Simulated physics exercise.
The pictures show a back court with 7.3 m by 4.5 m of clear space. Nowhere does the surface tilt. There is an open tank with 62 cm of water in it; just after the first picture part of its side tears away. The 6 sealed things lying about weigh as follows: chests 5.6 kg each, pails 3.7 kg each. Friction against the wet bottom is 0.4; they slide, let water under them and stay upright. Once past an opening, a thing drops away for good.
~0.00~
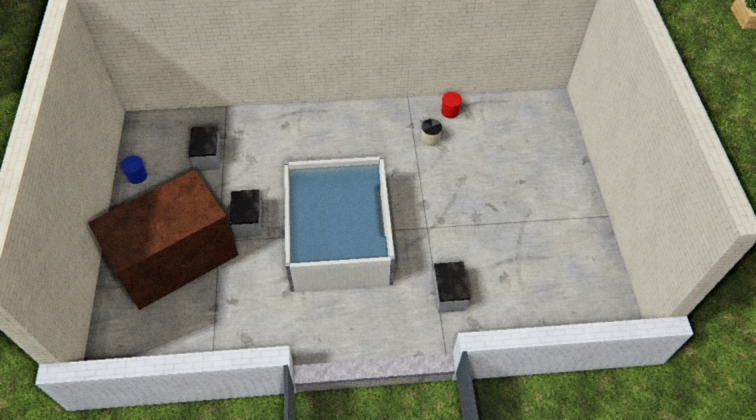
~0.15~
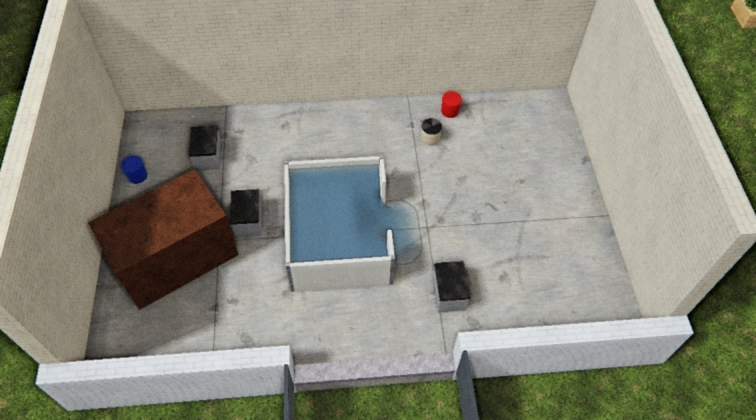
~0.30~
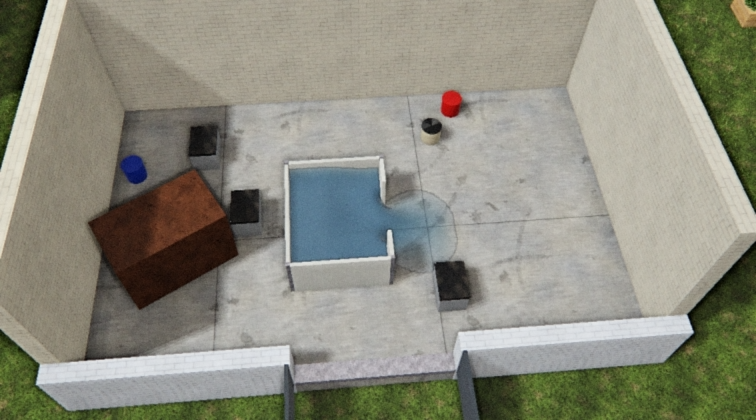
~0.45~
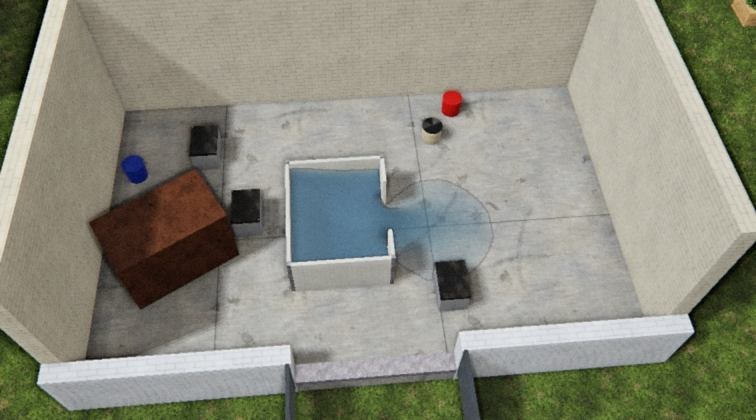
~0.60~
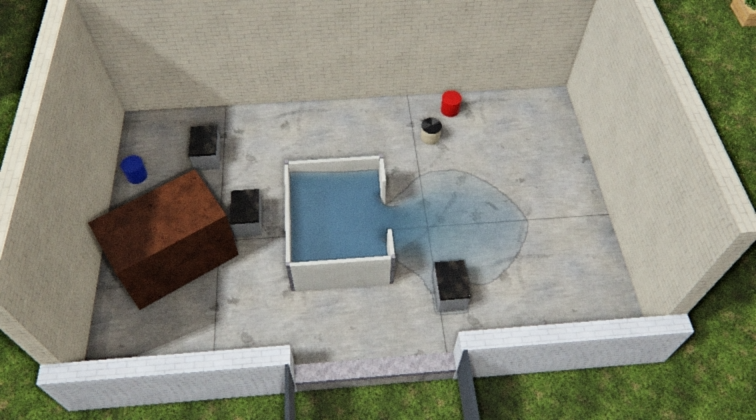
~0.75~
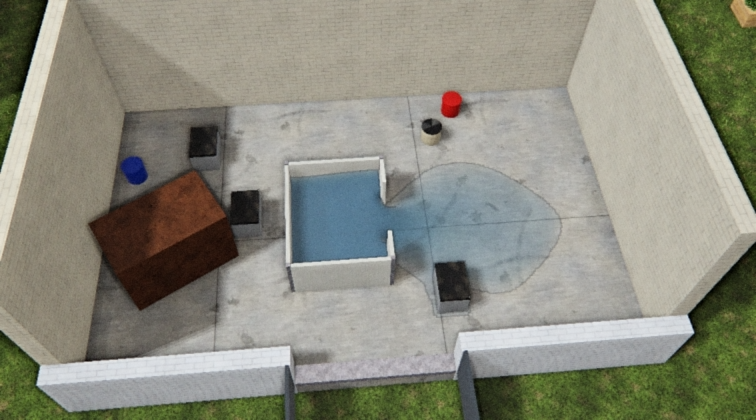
The video shows a walled paved court with a water-filled tank among dark blocks, a brown box and red and blue pails; the tank's right side opens and water spreads rightward across the ground while the surrounding objects stay put.
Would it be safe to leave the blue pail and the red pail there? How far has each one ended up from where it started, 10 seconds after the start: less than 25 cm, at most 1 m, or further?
In the end the blue pail lingers near its start. The red pail strays a long way.
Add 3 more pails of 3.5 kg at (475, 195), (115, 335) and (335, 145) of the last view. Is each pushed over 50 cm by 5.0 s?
One by one: Beyond the mark, below the mark, below the mark.
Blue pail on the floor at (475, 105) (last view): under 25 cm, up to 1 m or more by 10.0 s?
What happens is that it covers a big distance.
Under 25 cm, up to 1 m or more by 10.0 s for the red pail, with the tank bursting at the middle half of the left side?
The red pail is swept a long way.
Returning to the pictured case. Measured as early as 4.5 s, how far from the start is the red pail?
Around 80 cm from the start by that time.
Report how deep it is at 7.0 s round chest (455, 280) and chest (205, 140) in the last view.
I'd estimate 2 cm for the first and 1 cm for the second.
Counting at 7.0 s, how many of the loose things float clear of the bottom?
It comes to 0 of them.
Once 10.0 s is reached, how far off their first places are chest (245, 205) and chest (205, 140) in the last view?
0 cm and 80 cm, respectively.
After 2.0 s the blue pail is near (132, 165), 0.0 m from its start, aground; the red pail is near (452, 99), 0.0 m from its start, aground; 0 of 6 are out; 0 afloat.
After 4.5 s the blue pail is near (132, 165), 0.0 m from its start, aground; the red pail is near (401, 109), 0.9 m from its start, aground; 0 of 6 are out; 0 afloat.
After 7.0 s the blue pail is near (132, 165), 0.0 m from its start, aground; the red pail is near (311, 127), 2.3 m from its start, aground; 0 of 6 are out; 0 afloat.
After 10.0 s the blue pail is near (132, 165), 0.0 m from its start, aground; the red pail is near (262, 144), 3.1 m from its start, aground; 0 of 6 are out; 1 afloat.
